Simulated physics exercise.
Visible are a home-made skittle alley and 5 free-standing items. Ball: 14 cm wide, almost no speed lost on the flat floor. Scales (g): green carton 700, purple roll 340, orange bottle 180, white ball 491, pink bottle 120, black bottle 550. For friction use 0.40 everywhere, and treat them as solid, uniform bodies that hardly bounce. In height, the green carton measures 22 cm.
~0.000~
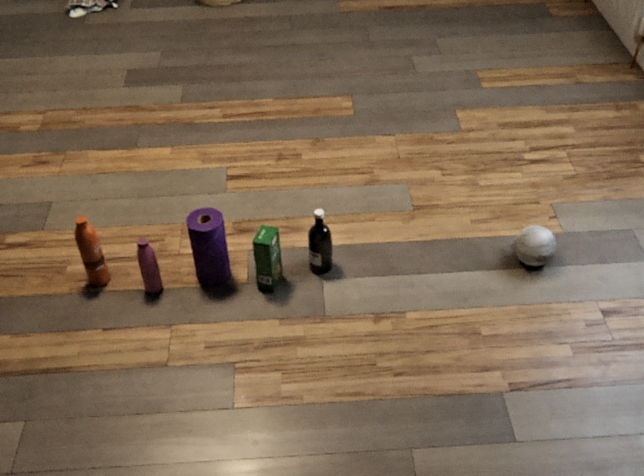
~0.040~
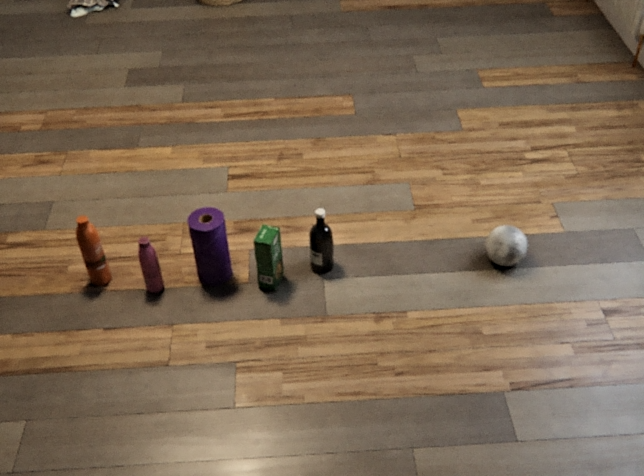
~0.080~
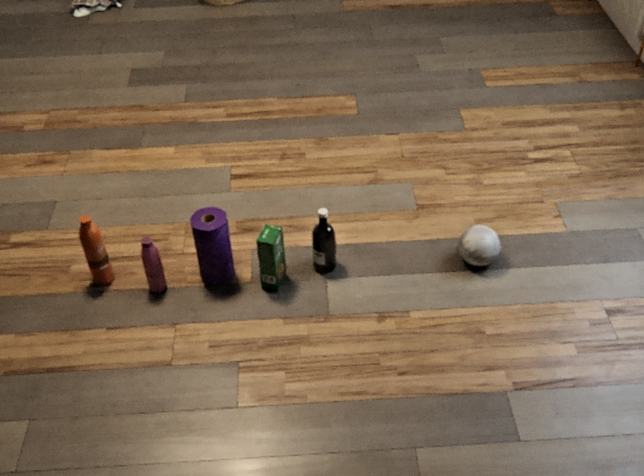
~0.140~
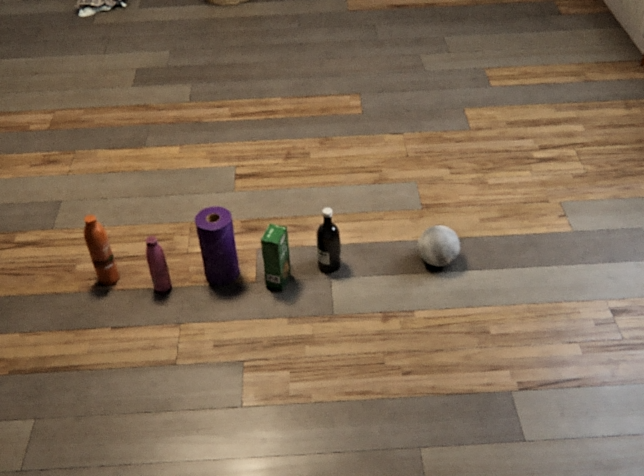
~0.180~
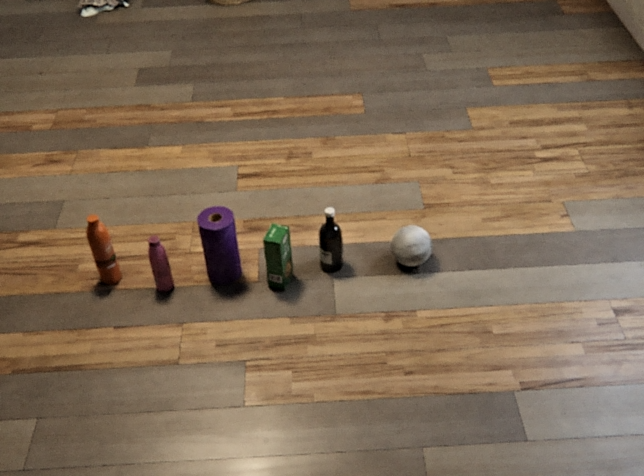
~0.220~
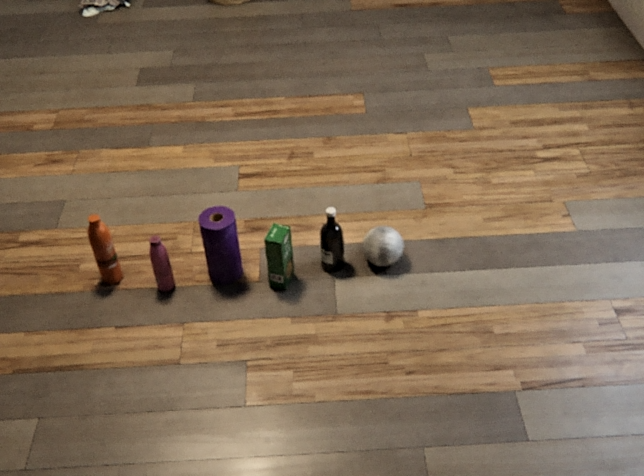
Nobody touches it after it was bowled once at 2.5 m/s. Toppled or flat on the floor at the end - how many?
Fallen: No item.
After 0.72 s, ball has run 95 cm; white ball near (273, 219); green carton slid 3 cm near (272, 260); black bottle slid 14 cm.
After 1.72 s, ball has run 160 cm; white ball near (135, 161); green carton slid 3 cm near (272, 260); black bottle slid 14 cm.
By the end (2.7 s), not toppled but over 8 cm from the start, black bottle; the other 4 in place, give or take 8 cm. Seen from the same camera at the end, green carton near (272, 260), purple roll near (221, 246).
